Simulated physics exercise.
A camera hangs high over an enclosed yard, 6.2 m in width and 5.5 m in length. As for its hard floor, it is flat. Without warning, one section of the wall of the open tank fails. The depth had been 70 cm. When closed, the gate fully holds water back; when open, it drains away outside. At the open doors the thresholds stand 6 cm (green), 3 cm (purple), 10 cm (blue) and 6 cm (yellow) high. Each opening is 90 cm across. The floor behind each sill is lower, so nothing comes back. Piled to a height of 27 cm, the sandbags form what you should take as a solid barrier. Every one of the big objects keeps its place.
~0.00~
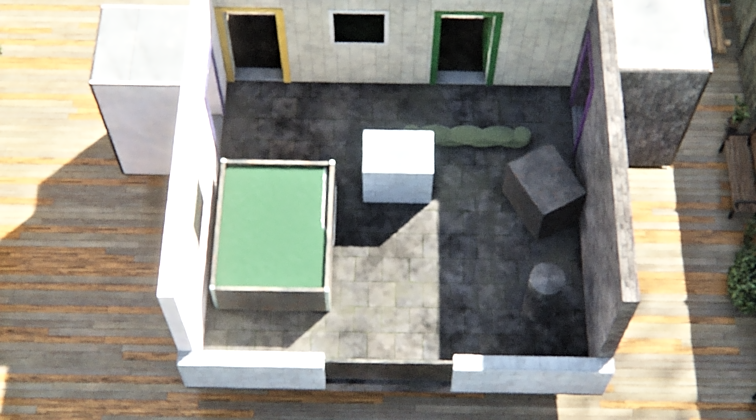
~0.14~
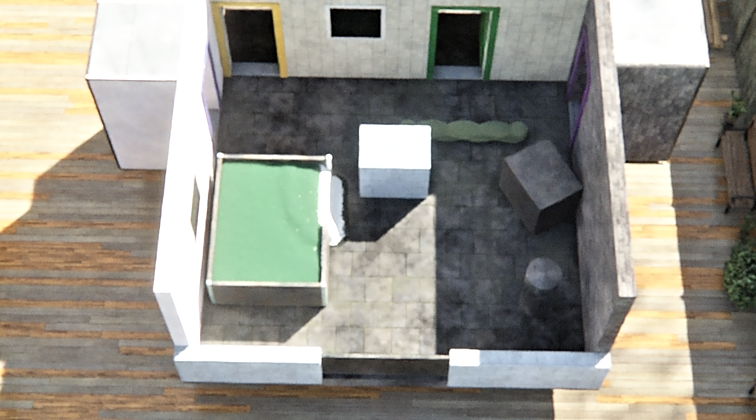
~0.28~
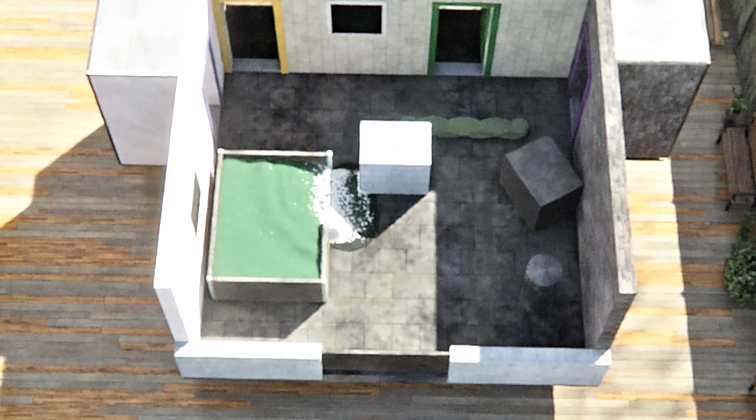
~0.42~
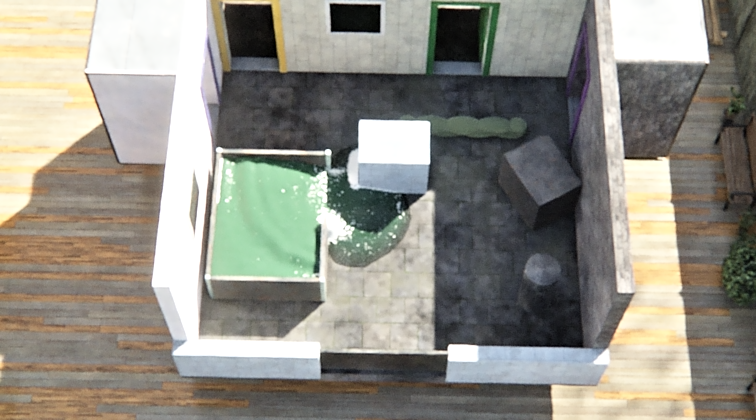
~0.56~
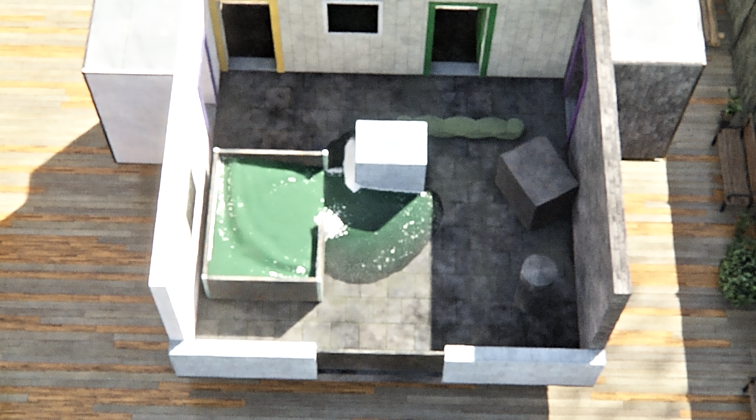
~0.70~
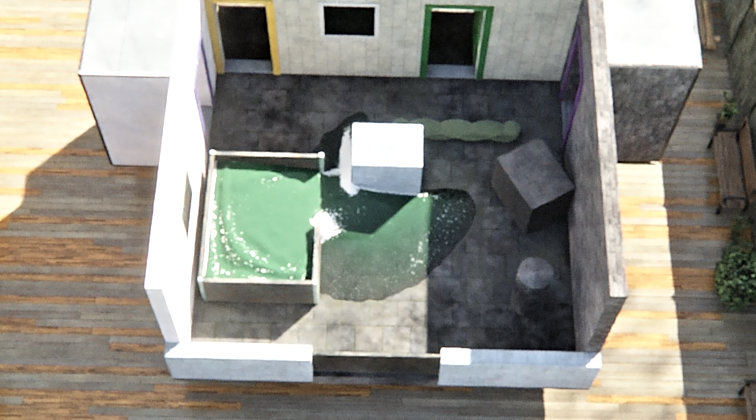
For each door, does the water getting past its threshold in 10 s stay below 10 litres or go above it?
The green door will not let too much through. The purple door will let too much through. The blue door will not let too much through. The yellow door will let too much through.
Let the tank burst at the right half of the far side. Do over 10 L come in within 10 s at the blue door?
Then: Blue under.
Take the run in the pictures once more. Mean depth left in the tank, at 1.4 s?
47 cm.
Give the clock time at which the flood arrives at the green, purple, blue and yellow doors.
Door times: Green 2.0 s / purple 2.4 s / blue 2.6 s / yellow 1.6 s.
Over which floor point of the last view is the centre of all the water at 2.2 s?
Around (342, 226).
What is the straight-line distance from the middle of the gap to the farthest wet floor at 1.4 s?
I'd say close to 4.2 m.
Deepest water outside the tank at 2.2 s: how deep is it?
I'd say near 38 centimetres.
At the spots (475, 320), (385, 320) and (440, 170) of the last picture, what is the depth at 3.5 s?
Roughly 10, 1, 1 cm.
After 1.4 s water covers 35 % of the floor and is deepest (52 cm) near (342, 193); green door not reached, purple door not reached, blue door not reached, yellow door not reached.
After 2.2 s water covers 55 % of the floor and is deepest (38 cm) near (342, 193); green door 4 cm at the sill, 0 L in, purple door not reached, blue door not reached, yellow door 11 cm at the sill, 2 L in.
After 3.5 s water covers 75 % of the floor and is deepest (30 cm) near (571, 336); green door 4 cm at the sill, 0 L in, purple door 5 cm at the sill, 3 L in, blue door 7 cm at the sill, 0 L in, yellow door 11 cm at the sill, 19 L in.
After 6.0 s water covers 95 % of the floor and is deepest (16 cm) near (342, 193); green door 3 cm at the sill, 0 L in, purple door 8 cm at the sill, 38 L in, blue door 6 cm at the sill, 0 L in, yellow door 8 cm at the sill, 44 L in.
After 10.0 s water covers 95 % of the floor and is deepest (18 cm) near (189, 359); green door 6 cm at the sill, 1 L in, purple door 8 cm at the sill, 98 L in, blue door 11 cm at the sill, 0 L in, yellow door 8 cm at the sill, 52 L in.
